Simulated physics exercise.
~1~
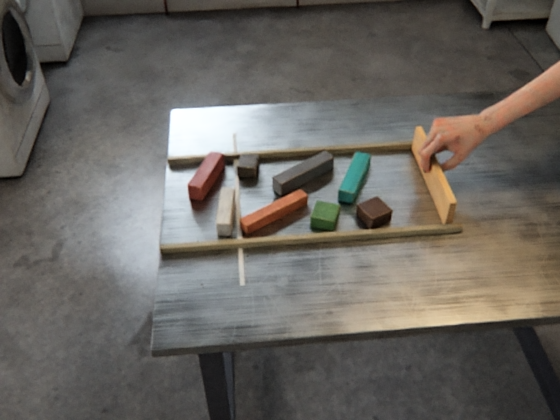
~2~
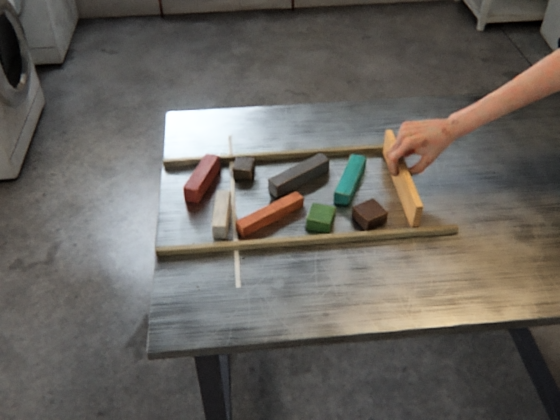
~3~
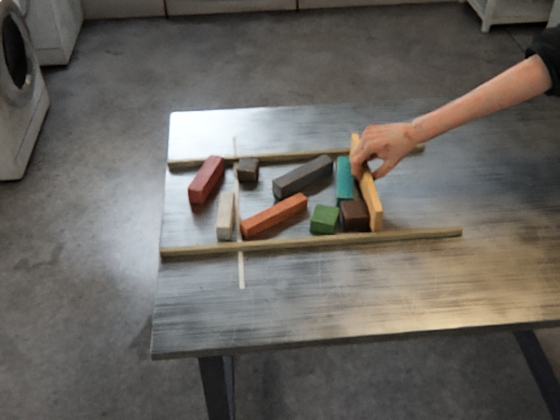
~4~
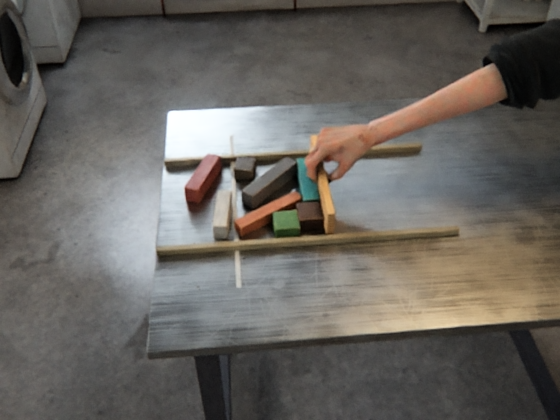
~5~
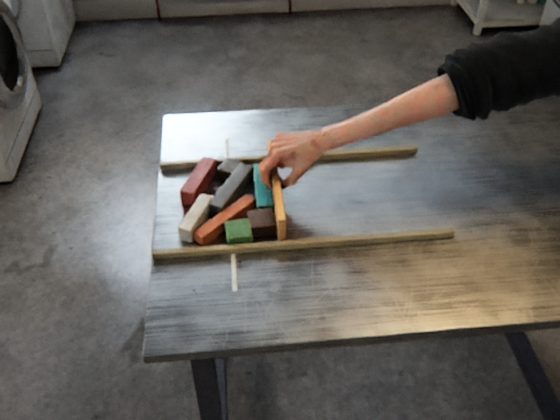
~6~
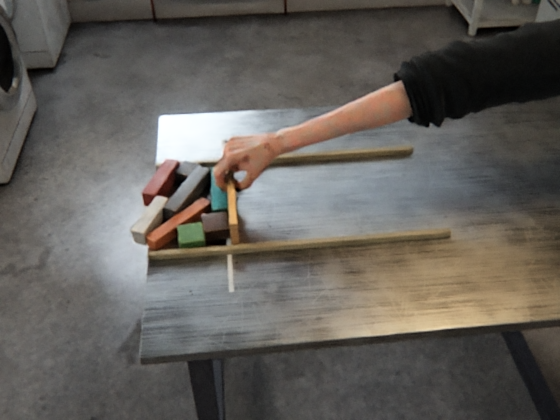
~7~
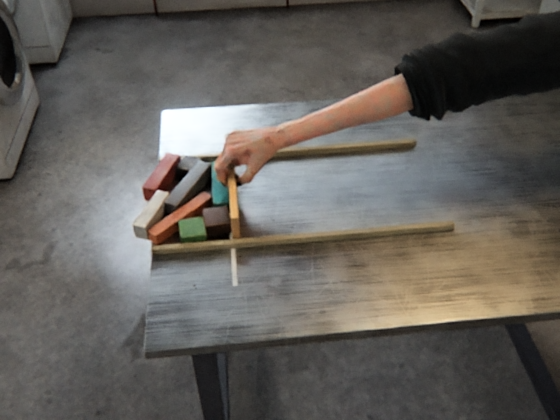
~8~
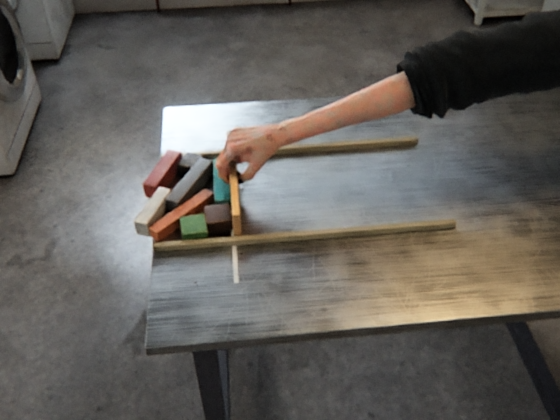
On a grey table in a room with a concrete floor, a hand slid an upright board left between two rails, bunching coloured blocks together until it stopped by a strip of tape, with some jutting past the table's edge but none fallen.
